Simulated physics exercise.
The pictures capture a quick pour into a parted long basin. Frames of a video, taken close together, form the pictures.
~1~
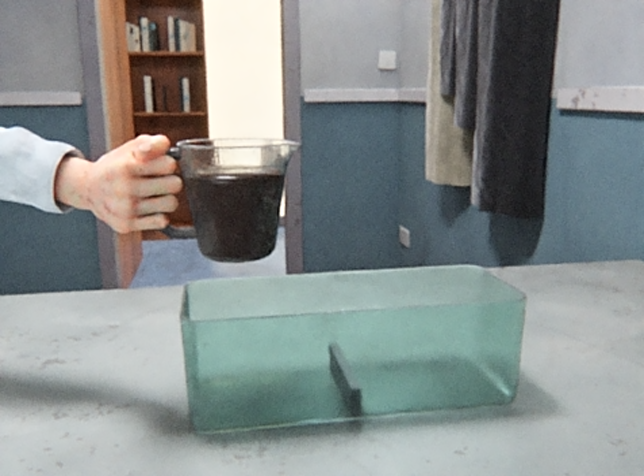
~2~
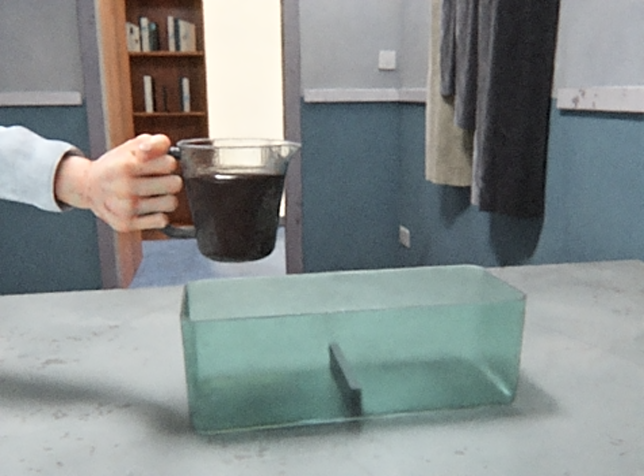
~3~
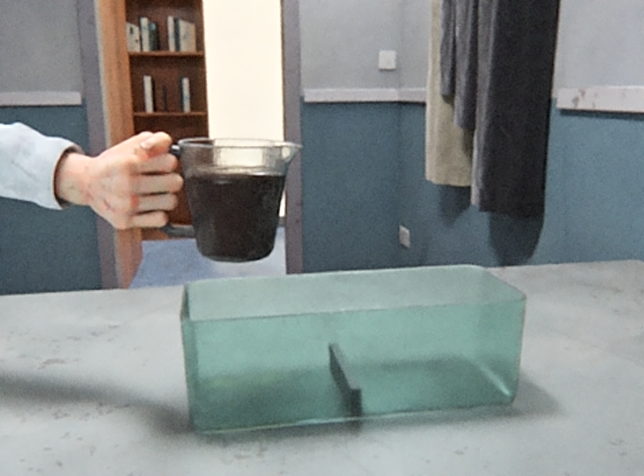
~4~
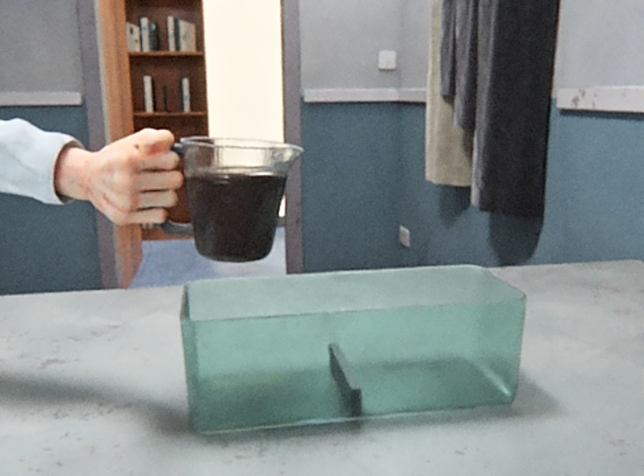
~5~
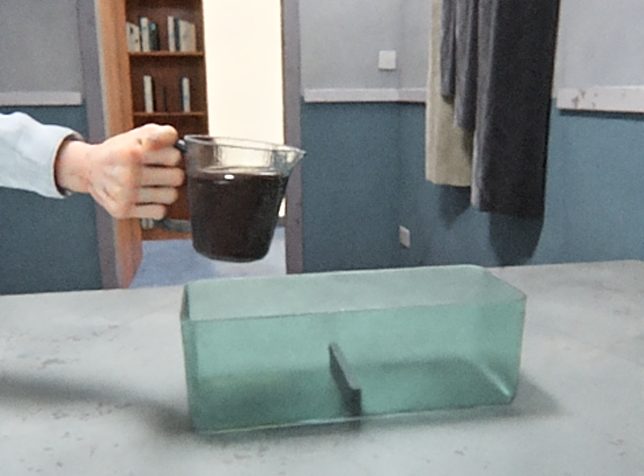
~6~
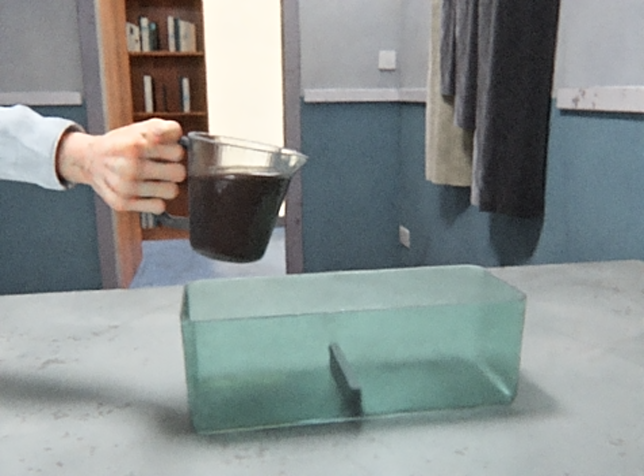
A hand in a pale blue sleeve, reaching in from the left, holds a clear jug of dark liquid nearly still, then tilts it slightly to the right. Below, on a grey tabletop seen from slightly above, sits a long translucent green basin with a low dark divider. The camera stays fixed, with a bookshelf, doorway, blue-grey walls and hanging cloths behind.
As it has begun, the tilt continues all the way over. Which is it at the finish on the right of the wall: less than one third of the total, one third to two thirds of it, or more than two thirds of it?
At the finish the right of the wall has more than two thirds of the total.
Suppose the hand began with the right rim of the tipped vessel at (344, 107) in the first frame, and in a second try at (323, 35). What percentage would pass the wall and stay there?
Roughly 90 percent on the first try and 90 percent on the second.
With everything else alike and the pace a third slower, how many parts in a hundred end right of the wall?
Roughly 85 in a hundred.
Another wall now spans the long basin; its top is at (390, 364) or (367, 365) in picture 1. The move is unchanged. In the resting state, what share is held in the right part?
Around 5 per cent for the first, around 40 per cent for the second.
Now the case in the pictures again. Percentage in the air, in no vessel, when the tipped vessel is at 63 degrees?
10 in a hundred.
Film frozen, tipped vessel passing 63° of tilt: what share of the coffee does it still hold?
85 per cent, roughly.
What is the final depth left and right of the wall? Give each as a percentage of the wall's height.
Near 10 in a hundred to the left, 60 to the right.
A moment on, the tilt is 63° and 85 per cent is still to pour, 0 is left of the wall and 3 right of it.
Next, the tilt is 92° and 32 per cent is still to pour, 6 is left of the wall and 47 right of it.
Then the tilt is 95° and 3 per cent is still to pour, 9 is left of the wall and 85 right of it.
Later the tilt is 95° and 0 per cent is still to pour, 11 is left of the wall and 88 right of it.
At rest 15 per cent lies left of the wall, 84 right of it and 0 outside.
